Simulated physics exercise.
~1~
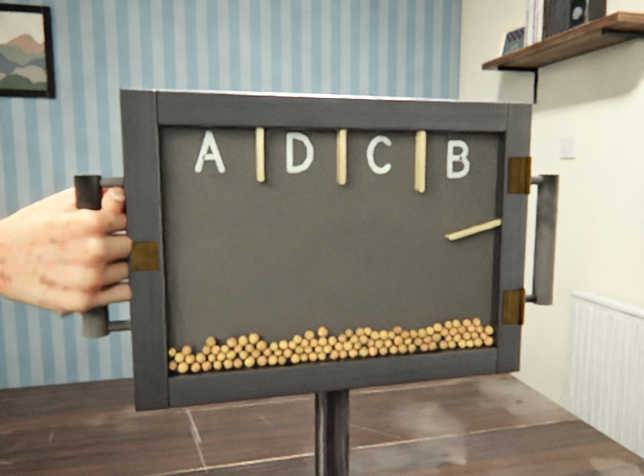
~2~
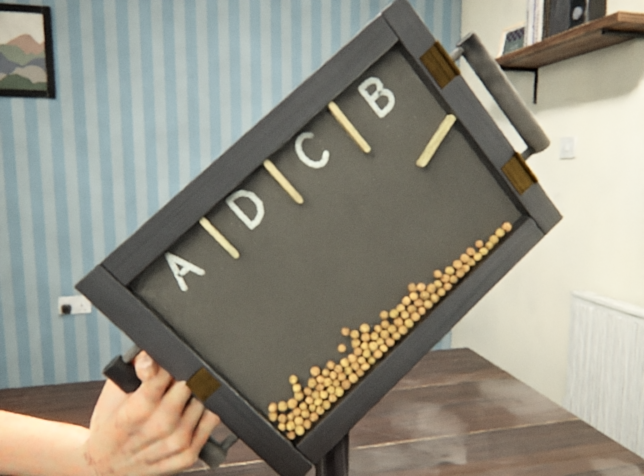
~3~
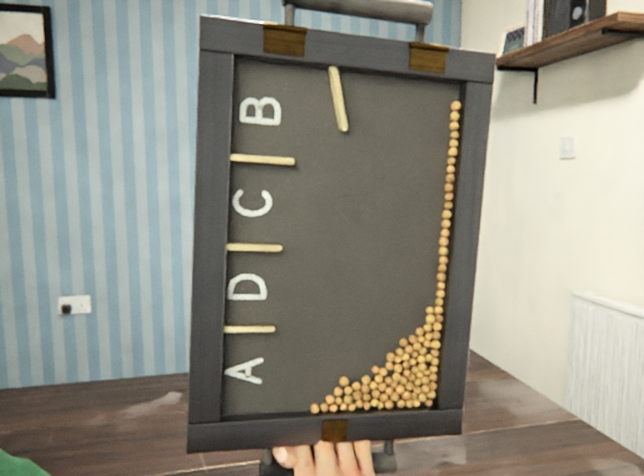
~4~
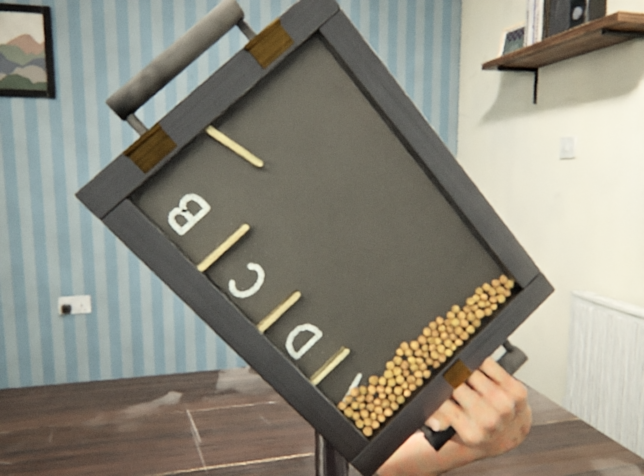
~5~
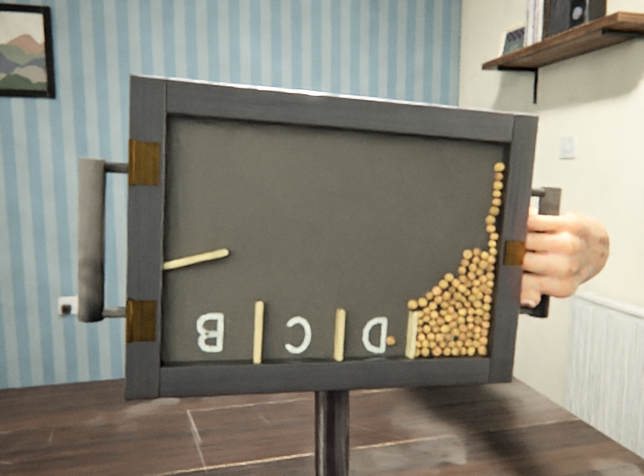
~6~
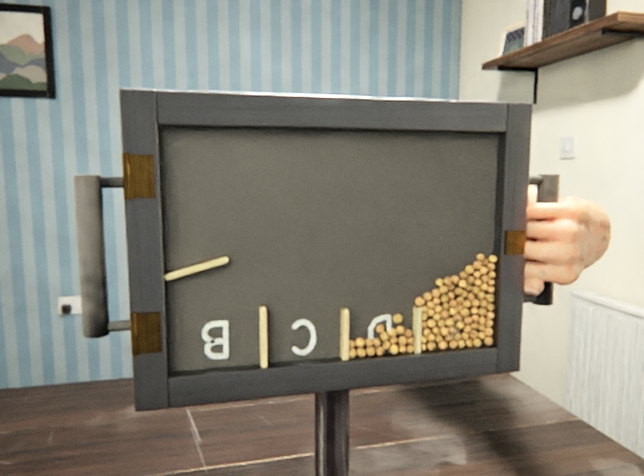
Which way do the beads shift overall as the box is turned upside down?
The beads shift to the right, ending up heaped against the right side of the box.
In a room with blue striped wallpaper, a hand turns a framed box of wooden beads counterclockwise until it is upside down; the beads slide and heap at the right over pocket A, some spilling into D, while C and B stay empty.
